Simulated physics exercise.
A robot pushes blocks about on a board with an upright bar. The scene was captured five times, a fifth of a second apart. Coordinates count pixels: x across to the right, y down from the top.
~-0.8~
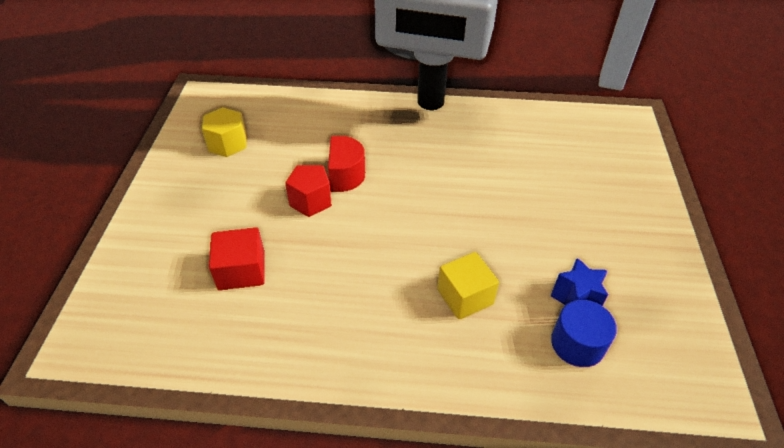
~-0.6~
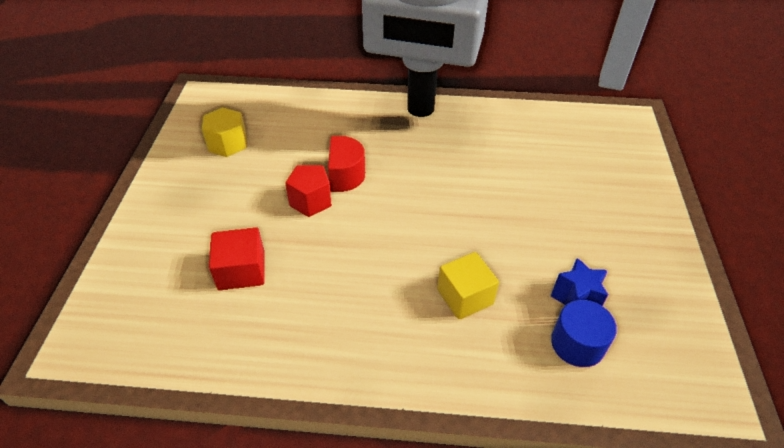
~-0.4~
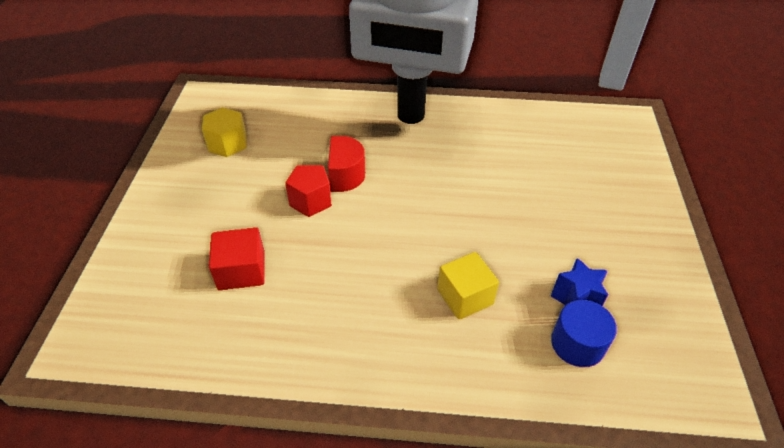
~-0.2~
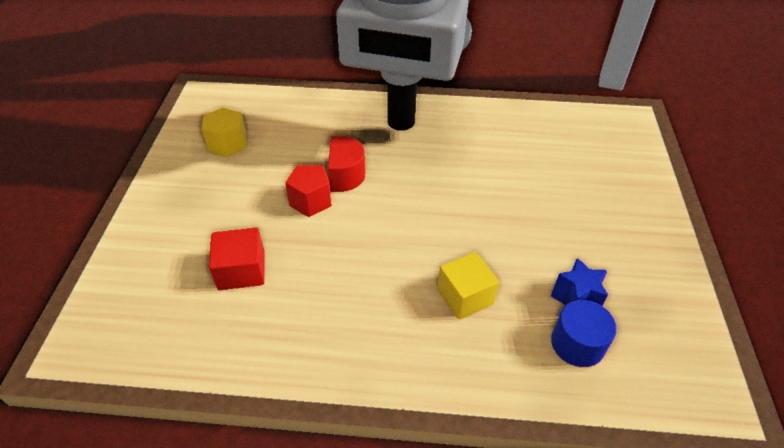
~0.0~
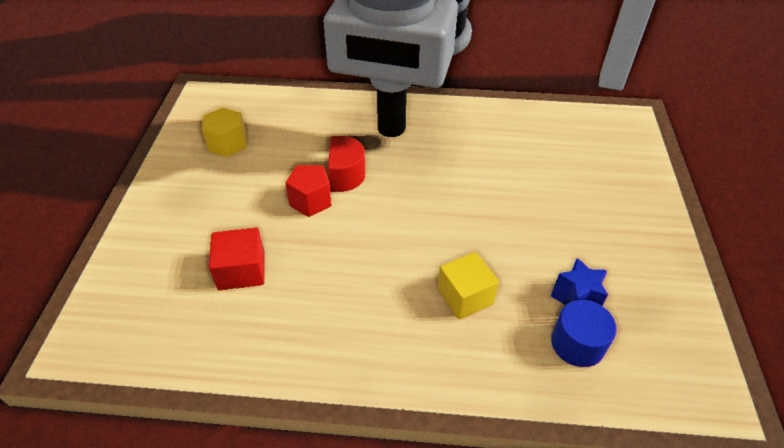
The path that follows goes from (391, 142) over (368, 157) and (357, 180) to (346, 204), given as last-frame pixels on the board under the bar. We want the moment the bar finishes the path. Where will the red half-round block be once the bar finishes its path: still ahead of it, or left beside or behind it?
The bar still drives it.
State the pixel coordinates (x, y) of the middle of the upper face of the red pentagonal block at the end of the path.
At the end it should sit near (279, 189).
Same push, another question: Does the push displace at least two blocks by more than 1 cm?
The answer is yes.
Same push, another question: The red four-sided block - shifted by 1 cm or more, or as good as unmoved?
The block you're asking about stays where it is.
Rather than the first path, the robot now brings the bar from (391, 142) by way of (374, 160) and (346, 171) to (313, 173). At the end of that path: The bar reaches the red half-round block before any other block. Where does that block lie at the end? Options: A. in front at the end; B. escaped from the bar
B: Escaped from the bar.
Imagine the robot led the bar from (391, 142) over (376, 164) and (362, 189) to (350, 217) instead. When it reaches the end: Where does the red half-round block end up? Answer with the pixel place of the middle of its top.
By then it is at (319, 171).
What follows on the original path. One third of the way, bar (367, 145); red half-round block (342, 153).
Two thirds of the way, bar (356, 168); red pentagonal block (294, 183); red half-round block (330, 178).
At the end, bar (345, 191); red four-sided block not moved; red pentagonal block (279, 189), turned 30° clockwise; red half-round block (312, 199), turned 15° clockwise.
